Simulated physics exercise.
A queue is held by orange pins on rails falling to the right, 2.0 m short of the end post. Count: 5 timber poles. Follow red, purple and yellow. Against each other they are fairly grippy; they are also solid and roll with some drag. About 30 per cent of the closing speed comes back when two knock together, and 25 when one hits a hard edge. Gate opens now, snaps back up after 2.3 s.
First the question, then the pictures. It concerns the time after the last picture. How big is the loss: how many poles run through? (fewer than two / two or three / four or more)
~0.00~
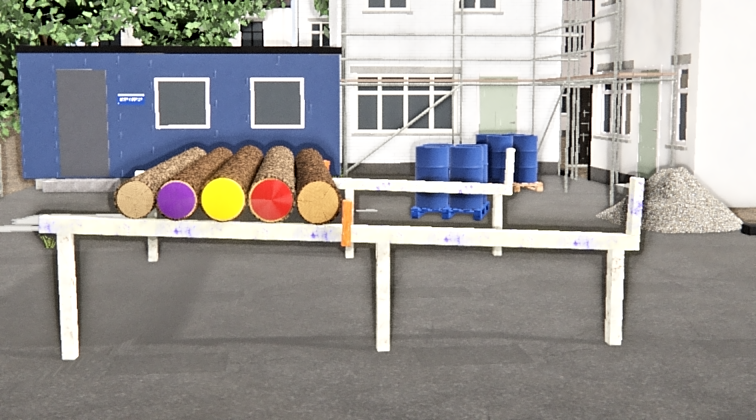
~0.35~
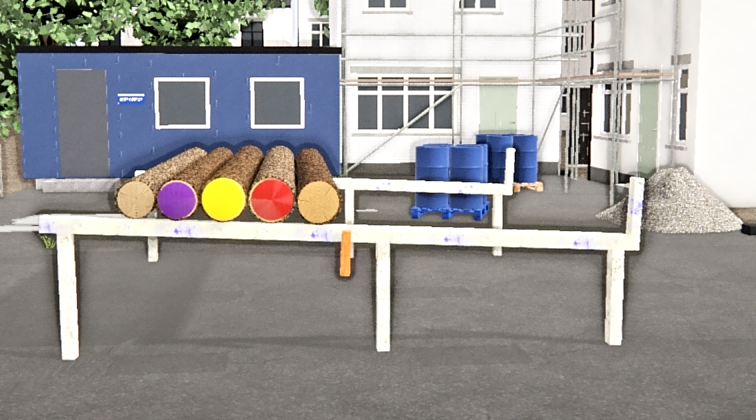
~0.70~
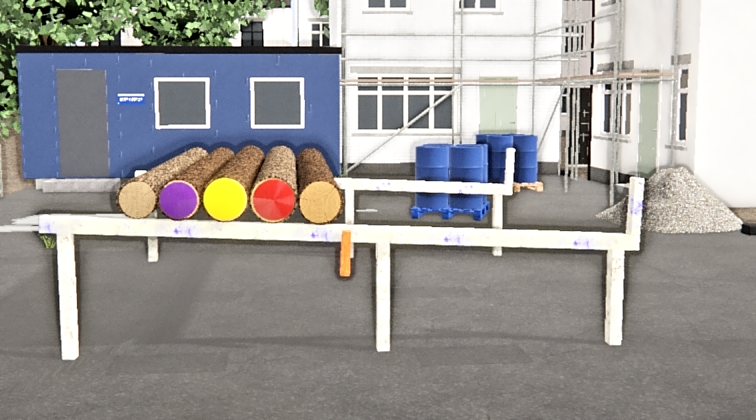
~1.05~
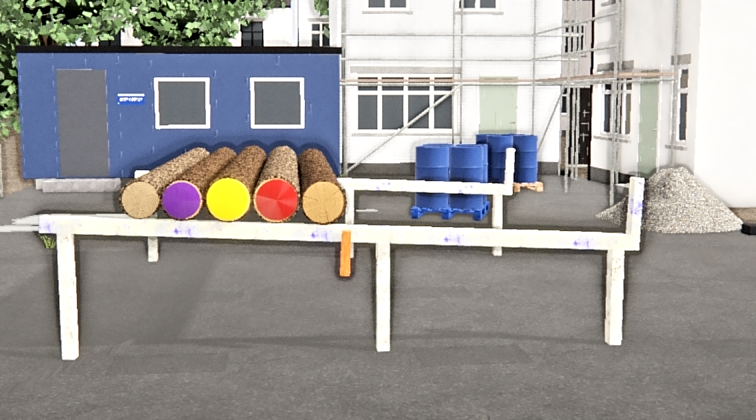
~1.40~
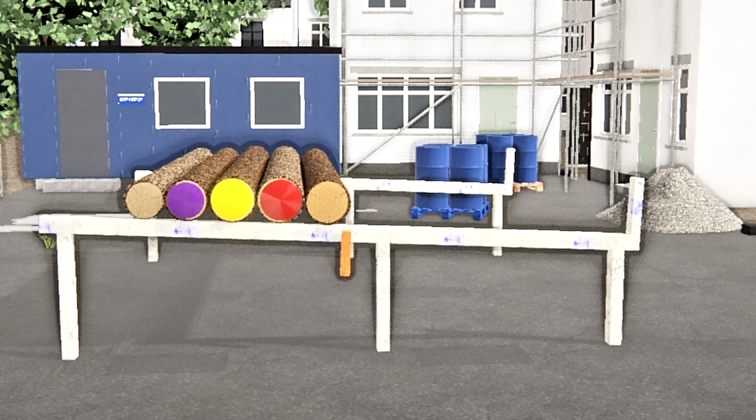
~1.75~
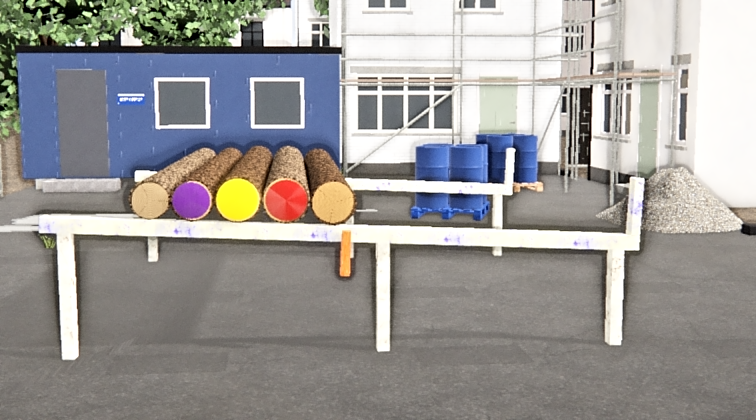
That makes fewer than two of the 5.
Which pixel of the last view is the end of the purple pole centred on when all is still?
In the last picture it sits near (224, 202).
By 2.2 s, red is on the rails, 35 cm above the pins, rolling right; purple is on the rails, 95 cm above the pins, rolling right; yellow is on the rails, 65 cm above the pins, rolling right; 0 of 5 have passed.
By 2.6 s, red is on the rails, 30 cm above the pins, rolling right; purple is on the rails, 90 cm above the pins, rolling right; yellow is on the rails, 60 cm above the pins, rolling right; 1 of 5 has passed.
Finally (6.3 s), red is on the rails, 20 cm above the pins; purple is on the rails, 80 cm above the pins; yellow is on the rails, 50 cm above the pins; 1 of 5 has passed.
